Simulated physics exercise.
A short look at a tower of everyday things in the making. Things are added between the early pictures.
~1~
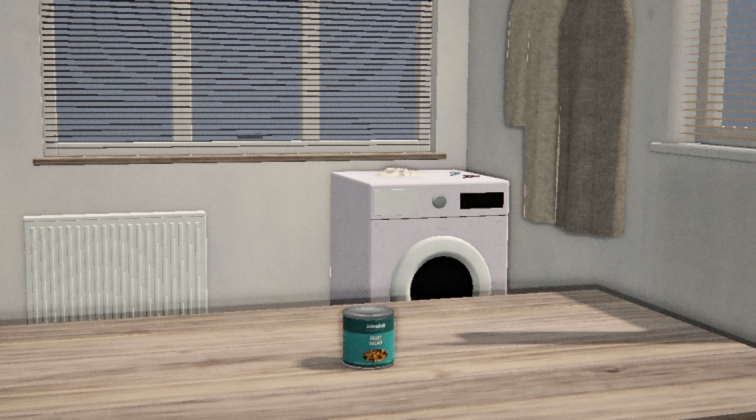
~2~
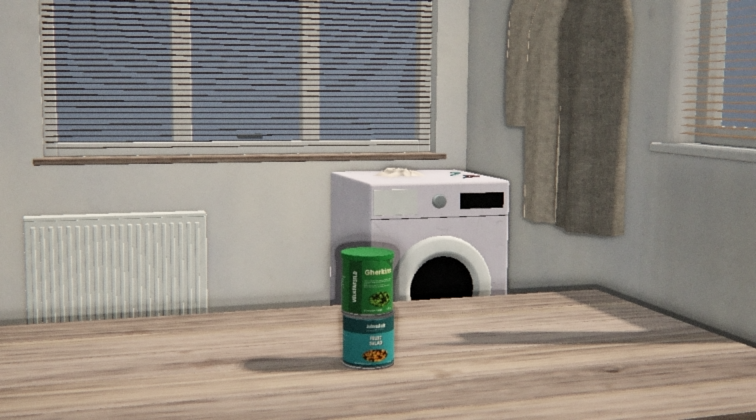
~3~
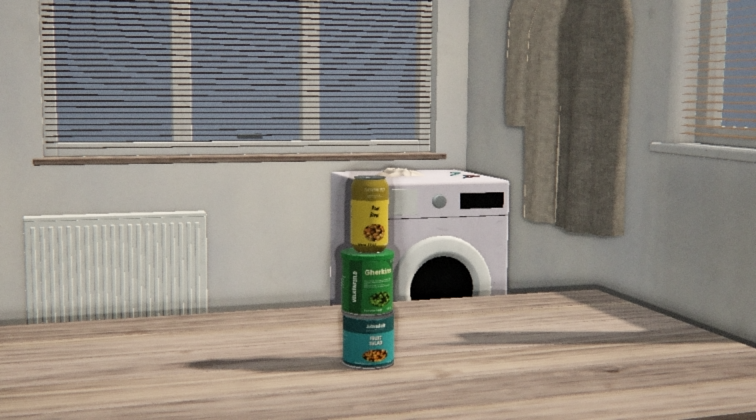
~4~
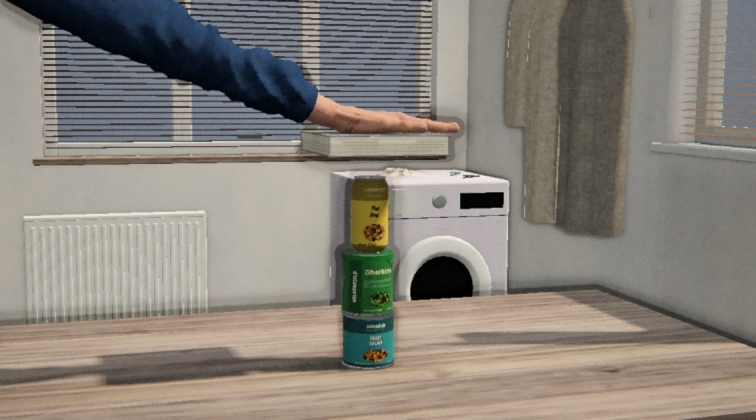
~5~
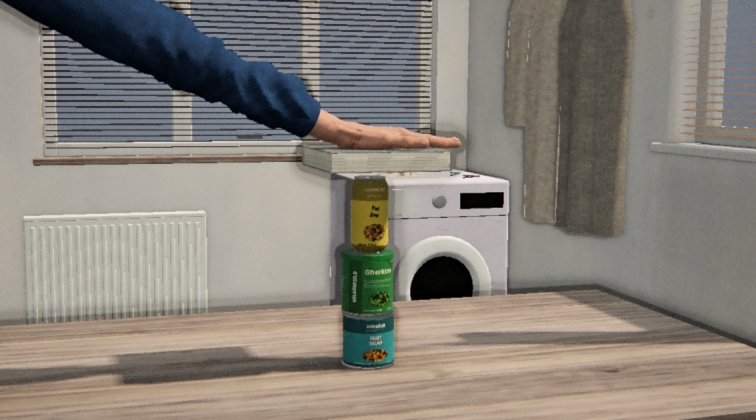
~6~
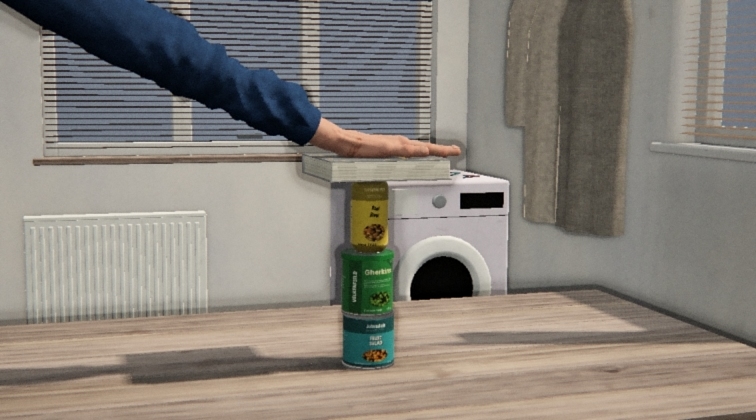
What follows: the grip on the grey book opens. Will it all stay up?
As it turns out, it keeps its balance.
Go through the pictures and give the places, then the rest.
In the first picture, the last thing is not in view yet.
In the second picture, the last thing is not in view yet; turquoise tin (368, 337).
In the third picture, the last thing is not in view yet; yellow can (370, 214).
In the fourth picture, still above its spot; grey book (373, 143); green pot (367, 282).
In the fifth picture, still above its spot; grey book (375, 158); turquoise tin (368, 337).
In the sixth picture, in place under the hand; grey book (375, 166); yellow can (370, 214).
Then, 0.20 s after the last picture, nothing has stirred.
Then, 0.40 s after the last picture, grey book resting near (375, 167).
At rest, all 4 in place. Seen from the same camera at the end, grey book near (375, 167). The pile stays up.
